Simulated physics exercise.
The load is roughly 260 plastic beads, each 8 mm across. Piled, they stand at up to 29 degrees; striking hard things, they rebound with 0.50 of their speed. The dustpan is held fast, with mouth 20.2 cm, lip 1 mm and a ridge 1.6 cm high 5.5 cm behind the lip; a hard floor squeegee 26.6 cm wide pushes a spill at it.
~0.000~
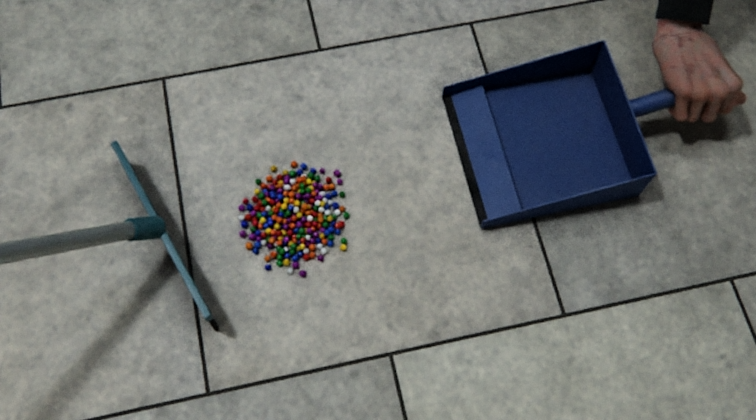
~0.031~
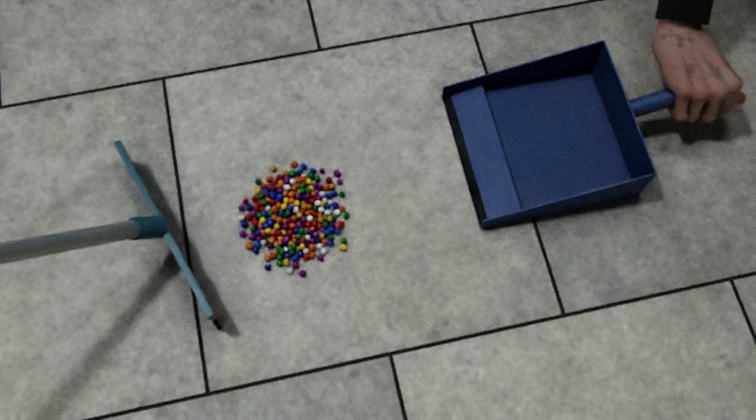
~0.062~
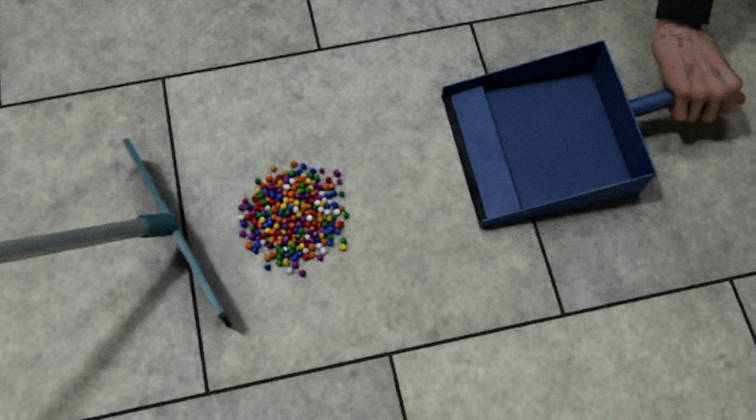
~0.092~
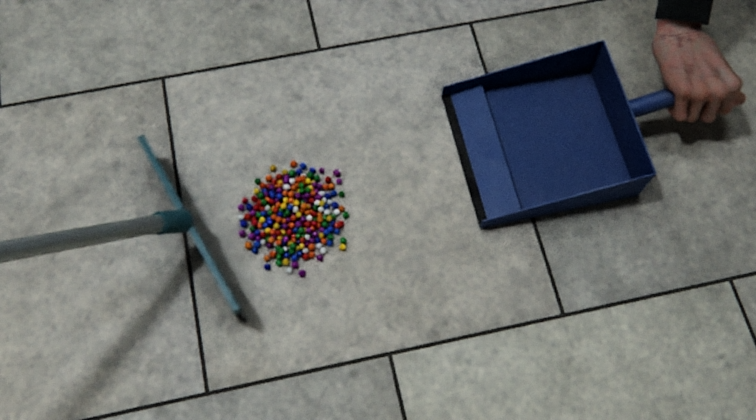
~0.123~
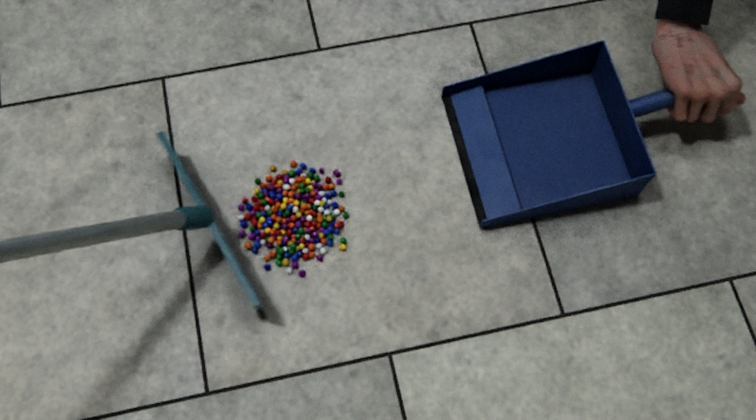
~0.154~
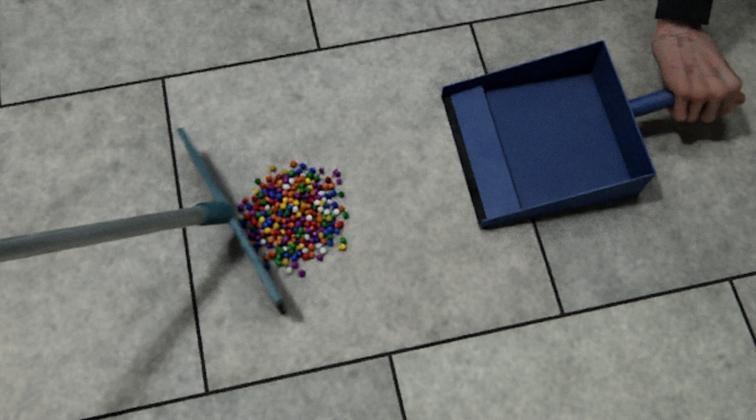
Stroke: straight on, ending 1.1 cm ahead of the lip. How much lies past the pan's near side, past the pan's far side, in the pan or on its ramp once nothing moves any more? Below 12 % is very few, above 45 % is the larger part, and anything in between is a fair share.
Past the pan's near side: Very few, past the pan's far side: A fair share, in the pan or on its ramp: A fair share.
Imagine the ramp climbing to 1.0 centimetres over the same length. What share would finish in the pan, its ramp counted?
I'd guess close to 40 per cent.
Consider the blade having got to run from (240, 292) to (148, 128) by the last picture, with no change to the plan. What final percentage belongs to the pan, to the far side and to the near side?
Per cent by place - pan 20, far side 30, near side 10.
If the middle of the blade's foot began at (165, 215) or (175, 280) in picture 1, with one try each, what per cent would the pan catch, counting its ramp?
Roughly 40 % and 25 %.
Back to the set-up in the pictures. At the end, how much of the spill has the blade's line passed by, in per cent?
Around 0 per cent.
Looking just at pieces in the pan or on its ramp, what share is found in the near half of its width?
About 60 %.
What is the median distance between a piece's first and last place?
Roughly 26 centimetres.
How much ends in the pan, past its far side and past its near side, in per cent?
Near: 5; far: 15; pan: 35 (percent).
After 0.32 s, middle of the blade 18 cm from the lip; 0 % over the lip, far side 0 %, near side 5 %.
After 0.43 s, middle of the blade 9 cm from the lip; 0 % over the lip, far side 5 %, near side 5 %.
Then, at 0.67 s, middle of the blade 5 cm from the lip; 40 % over the lip, far side 15 %, near side 5 %.
In the end, at 1.6 s, near side 5 %, far side 15 %, pan 35 %, in front of the lip or behind the blade 40 %.
